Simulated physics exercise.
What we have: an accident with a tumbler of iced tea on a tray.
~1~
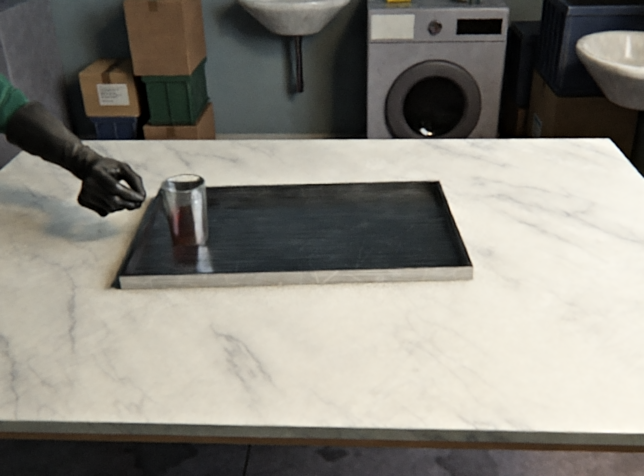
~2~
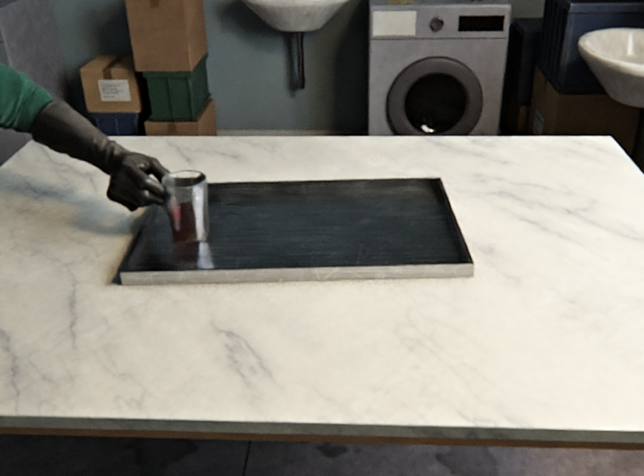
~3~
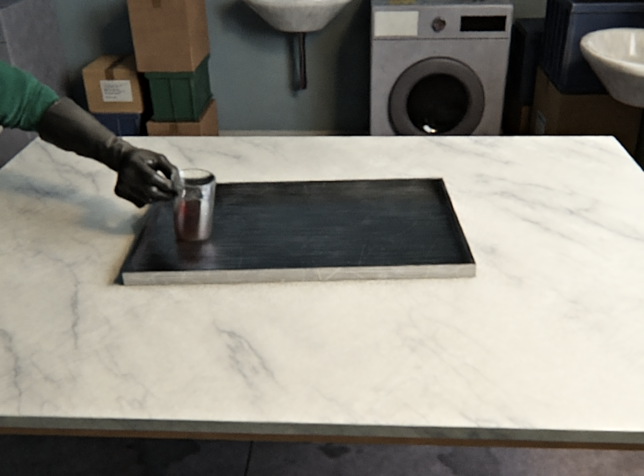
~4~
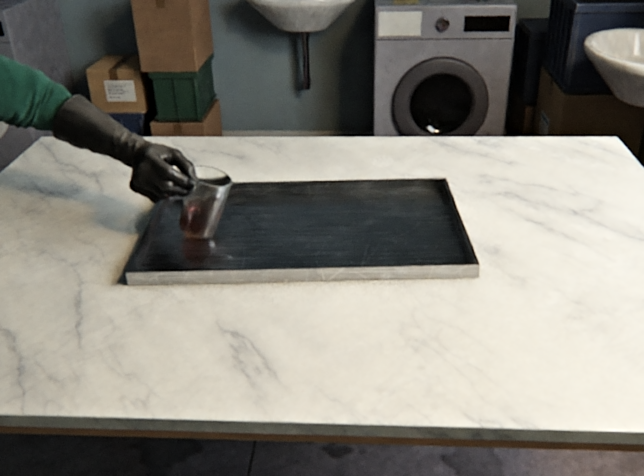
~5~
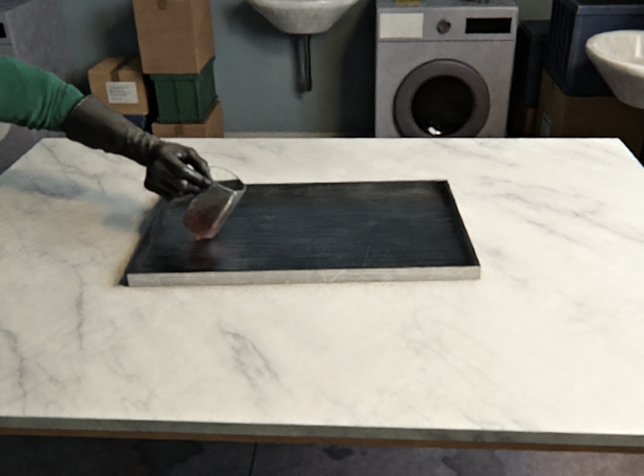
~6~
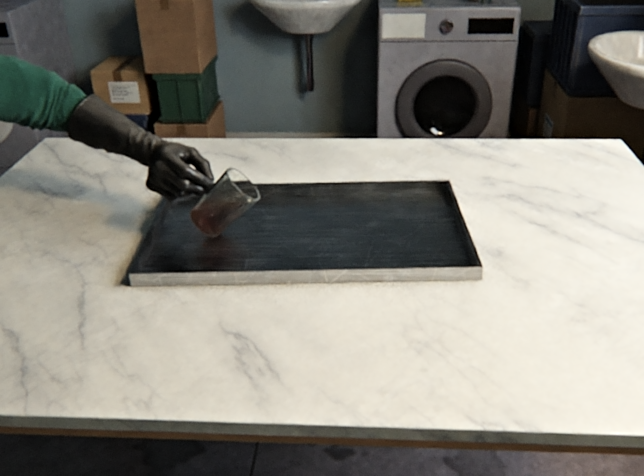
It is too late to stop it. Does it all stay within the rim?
The iced tea is held by the rim.
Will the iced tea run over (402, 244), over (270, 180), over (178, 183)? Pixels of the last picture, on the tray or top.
One: Wet. Two: Untouched. Three: Dry.
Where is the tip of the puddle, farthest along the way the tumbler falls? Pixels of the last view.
At about (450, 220).
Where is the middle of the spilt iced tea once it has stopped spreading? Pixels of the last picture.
Around (392, 227).
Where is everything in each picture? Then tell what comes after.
In the first frame, it stands upright; tumbler (186, 209) about a third full; tray (290, 269).
In the second frame, fingers against its side; tumbler about a third full, surface at (188, 211).
In the third frame, fingers against its side; tumbler (193, 203) about a third full.
In the fourth frame, fingers against its side; tumbler about a third full, surface at (202, 207); tray (296, 266).
In the fifth frame, fingers against its side; tumbler (214, 202) tipped 30°.
In the sixth frame, it is falling; tumbler (225, 203) tipped 45°.
A moment on, the tumbler lies in the tray; the puddle covers about as much as a plate; the rim holds it.
Further on, the puddle covers about as much as a tray; the rim holds it.
When it is over, the puddle covers about as much as a tray; the rim holds it.
